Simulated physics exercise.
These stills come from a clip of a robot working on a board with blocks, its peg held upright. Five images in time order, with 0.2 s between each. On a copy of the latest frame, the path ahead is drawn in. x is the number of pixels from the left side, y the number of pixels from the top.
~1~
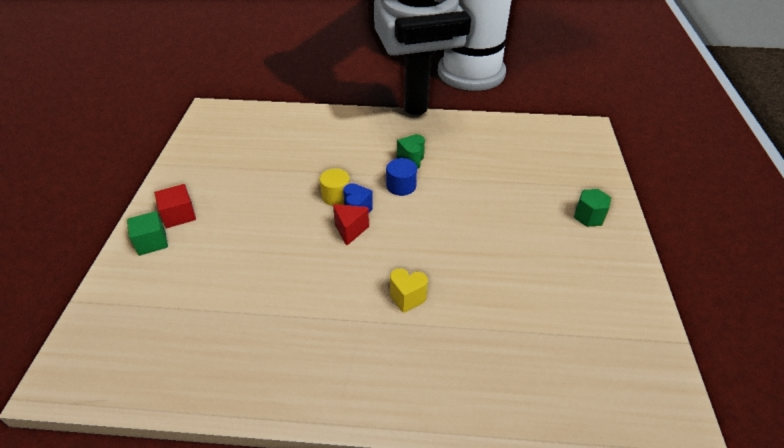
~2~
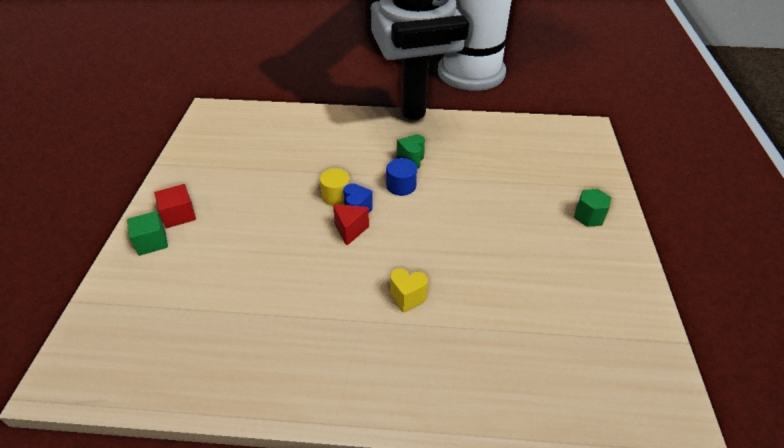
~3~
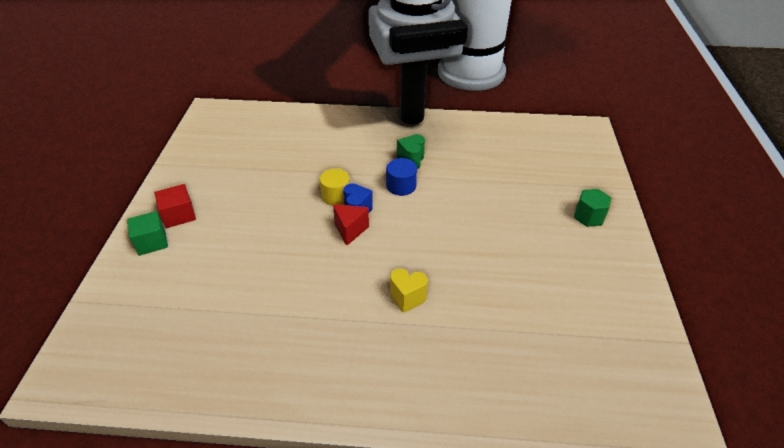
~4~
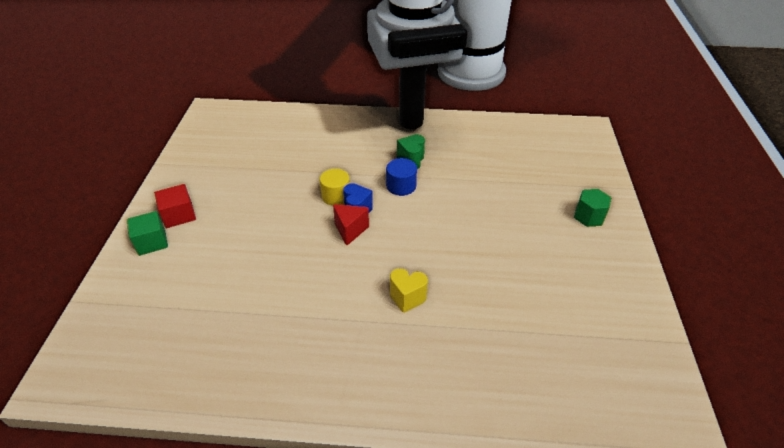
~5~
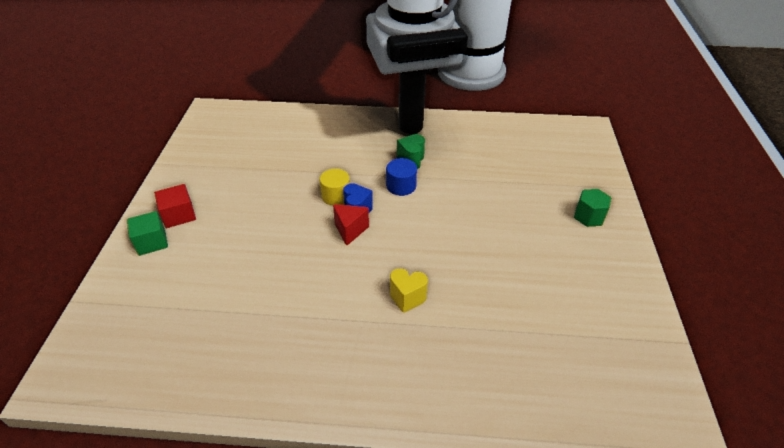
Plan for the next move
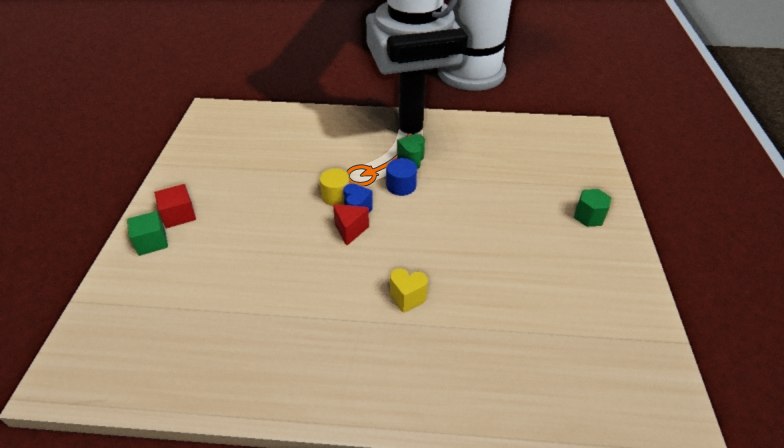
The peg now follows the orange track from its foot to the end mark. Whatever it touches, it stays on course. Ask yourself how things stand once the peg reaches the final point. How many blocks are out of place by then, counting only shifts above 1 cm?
By the end of the path, one block has moved more than about a centimetre.
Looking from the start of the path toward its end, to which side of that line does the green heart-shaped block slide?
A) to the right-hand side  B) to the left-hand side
B.
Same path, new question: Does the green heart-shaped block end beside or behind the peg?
In short: Yes.
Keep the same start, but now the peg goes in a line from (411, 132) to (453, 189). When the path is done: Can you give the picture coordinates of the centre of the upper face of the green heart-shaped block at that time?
My best guess is (413, 153).
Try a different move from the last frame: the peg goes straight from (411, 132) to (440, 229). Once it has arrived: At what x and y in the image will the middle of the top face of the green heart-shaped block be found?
It ends at (402, 167).
The drawn path runs from (411, 132) via (404, 149) and (387, 164), ending at (361, 175).
The first path, step by step. One third of the way, peg (404, 144); green heart-shaped block (412, 146).
Two thirds of the way, peg (387, 159); green heart-shaped block (414, 152), turned 20° anticlockwise.
At the end, peg (361, 170); blue circular block not moved; green heart-shaped block (414, 152), turned 20° anticlockwise.
